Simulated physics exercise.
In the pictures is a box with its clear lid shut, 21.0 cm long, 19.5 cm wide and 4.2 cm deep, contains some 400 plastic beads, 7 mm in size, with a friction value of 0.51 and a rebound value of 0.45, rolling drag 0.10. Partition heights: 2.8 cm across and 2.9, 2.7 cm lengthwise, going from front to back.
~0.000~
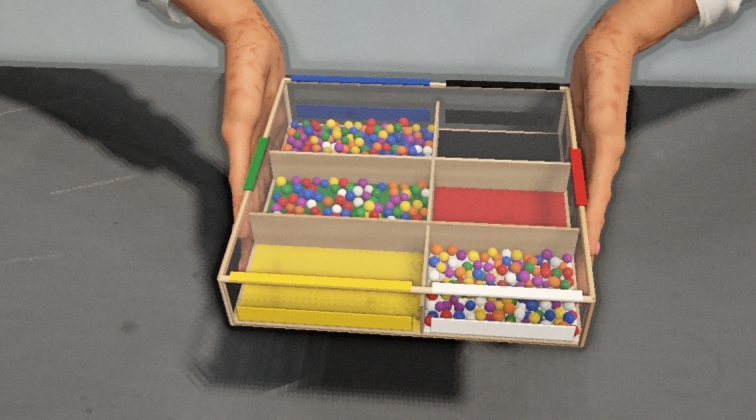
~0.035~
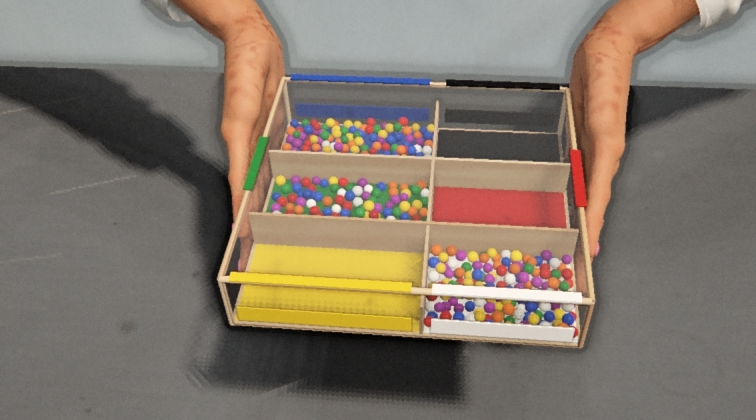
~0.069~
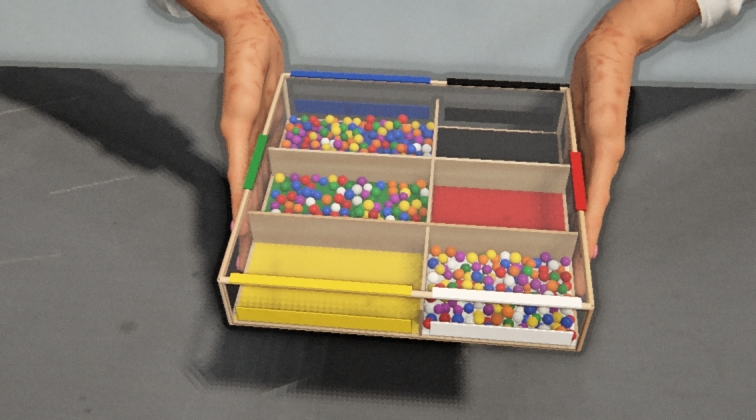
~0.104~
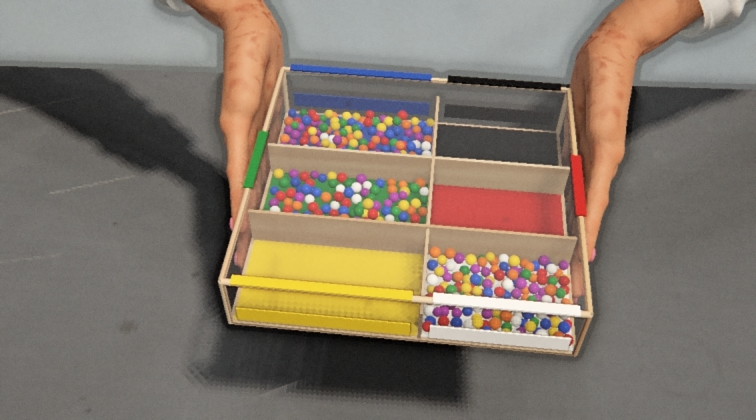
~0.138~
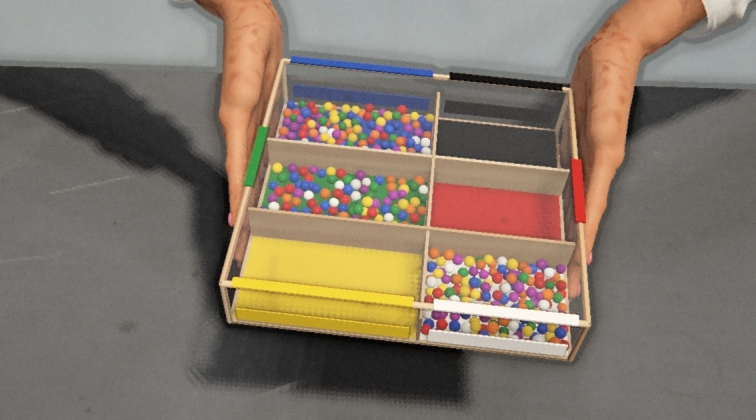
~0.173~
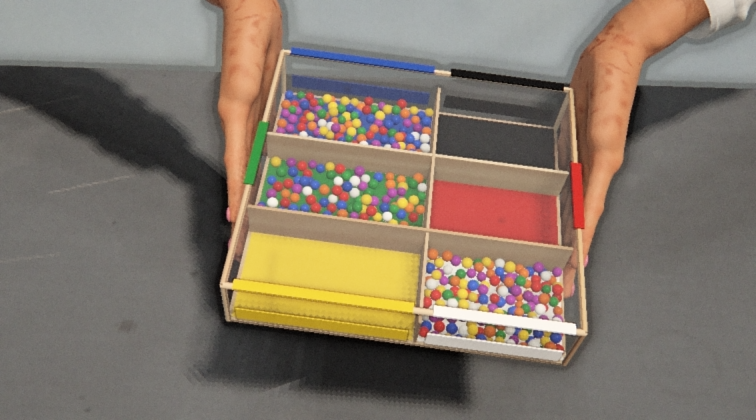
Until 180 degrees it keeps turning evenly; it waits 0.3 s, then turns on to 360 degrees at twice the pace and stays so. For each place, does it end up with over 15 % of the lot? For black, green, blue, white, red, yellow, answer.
Black compartment: No, green compartment: No, blue compartment: Yes, white compartment: Yes, red compartment: No, yellow compartment: No.
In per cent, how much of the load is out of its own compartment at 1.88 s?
Near 35 in a hundred.
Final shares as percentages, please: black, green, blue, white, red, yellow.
Out of a hundred, black gets 0, green 5, blue 45, white 40, red 5 and yellow 0.
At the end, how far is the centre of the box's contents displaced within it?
2.5 cm.
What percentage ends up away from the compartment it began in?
Around 35 in a hundred.
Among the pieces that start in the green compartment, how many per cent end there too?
Estimate: Some 20 per cent.
After 1.11 s, tilt 109 degrees; green 30 %, blue 30 %, white 40 %; middle of all pieces near (407, 219).
Then, at 1.88 s, tilt 180 degrees; green 25 %, blue 10 %, white 55 %, red 5 %, yellow 5 %; middle of all pieces near (373, 156).
Then, at 2.60 s, tilt 98 degrees; green 5 %, blue 45 %, white 45 %, yellow 5 %; middle of all pieces near (406, 218).
After 3.28 s, tilt 0 degrees; green 5 %, blue 45 %, white 40 %, red 5 %; middle of all pieces near (378, 189).
By 3.9 s all is still; black 0 %, green 5 %, blue 45 %, white 40 %, red 5 %, yellow 0 %.
